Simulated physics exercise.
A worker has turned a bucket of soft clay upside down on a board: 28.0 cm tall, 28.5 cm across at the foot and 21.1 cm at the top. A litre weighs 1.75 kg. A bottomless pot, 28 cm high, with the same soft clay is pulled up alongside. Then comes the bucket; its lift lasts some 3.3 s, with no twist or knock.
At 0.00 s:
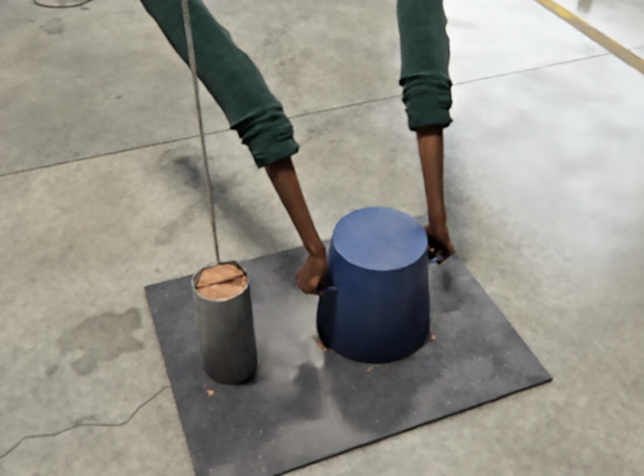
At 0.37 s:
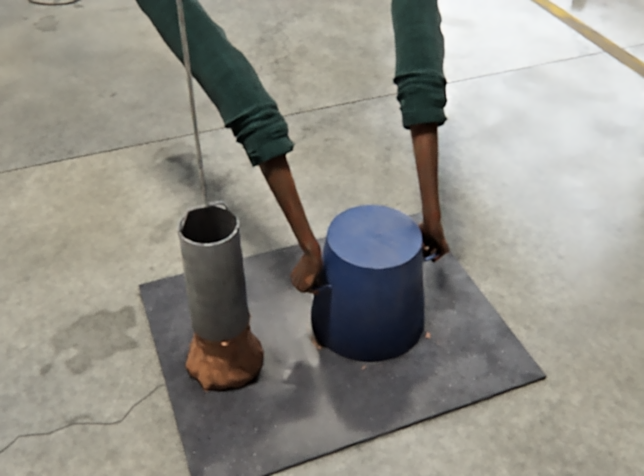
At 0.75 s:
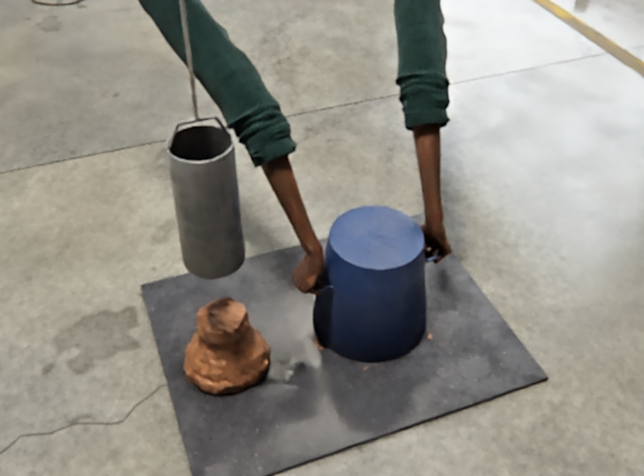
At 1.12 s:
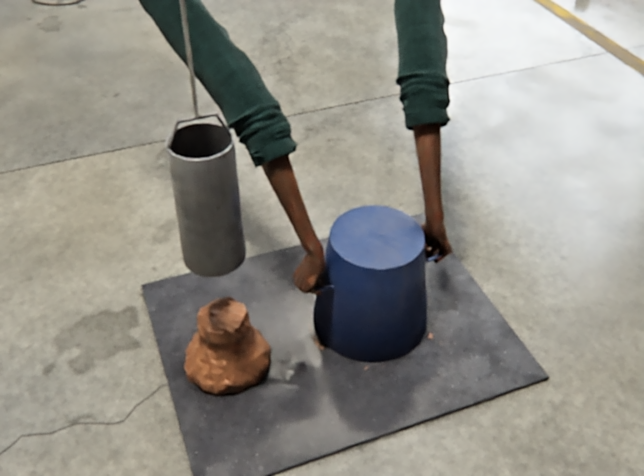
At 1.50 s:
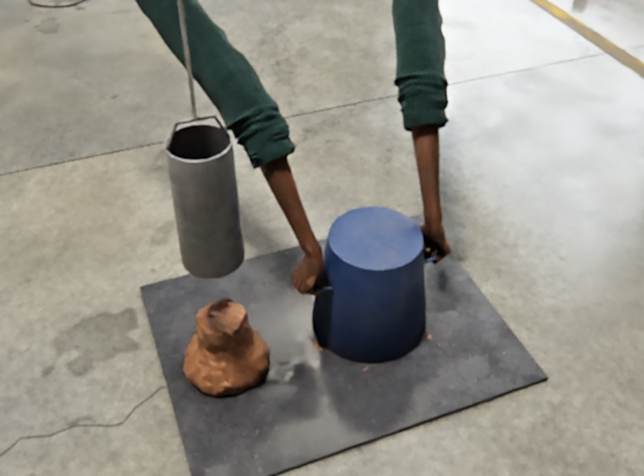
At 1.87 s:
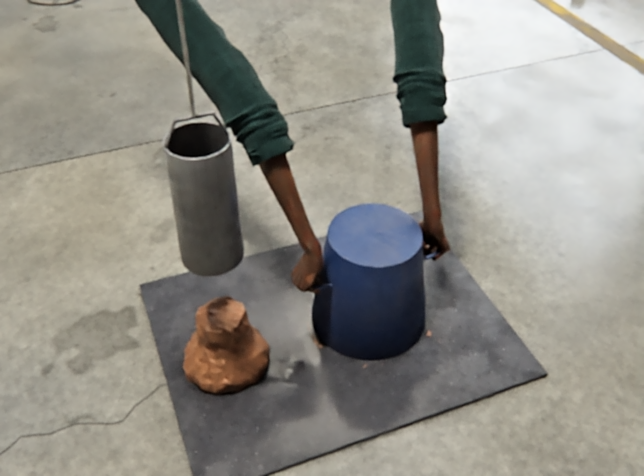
A grey bottomless pot filled with soft brown clay rises straight up on the left side of a dark board, and the clay slides out beneath it, slumping into a squat, lumpy mound. The pot then hangs above almost still, while two green-sleeved arms keep holding the upturned blue bucket in place.
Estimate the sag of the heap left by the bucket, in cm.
Some 9 cm.
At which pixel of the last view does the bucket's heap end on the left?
Near (294, 317).
After 2.7 s, the bucket is up 6.6 cm; the soft clay has come down 3.8 cm to 24 cm and is 32 cm wide.
After 3.5 s, the bucket is up 17 cm; the soft clay has come down 8.3 cm to 20 cm and is 38 cm wide.
After 4.3 s, the bucket is up 28 cm; the soft clay has come down 8.4 cm to 20 cm and is 38 cm wide.
After 5.3 s, the bucket is clear; the soft clay has come down 8.6 cm to 19 cm and is 38 cm wide.
After 5.9 s, at rest, the bucket is clear; the soft clay has come down 8.6 cm to 19 cm and is 38 cm wide.
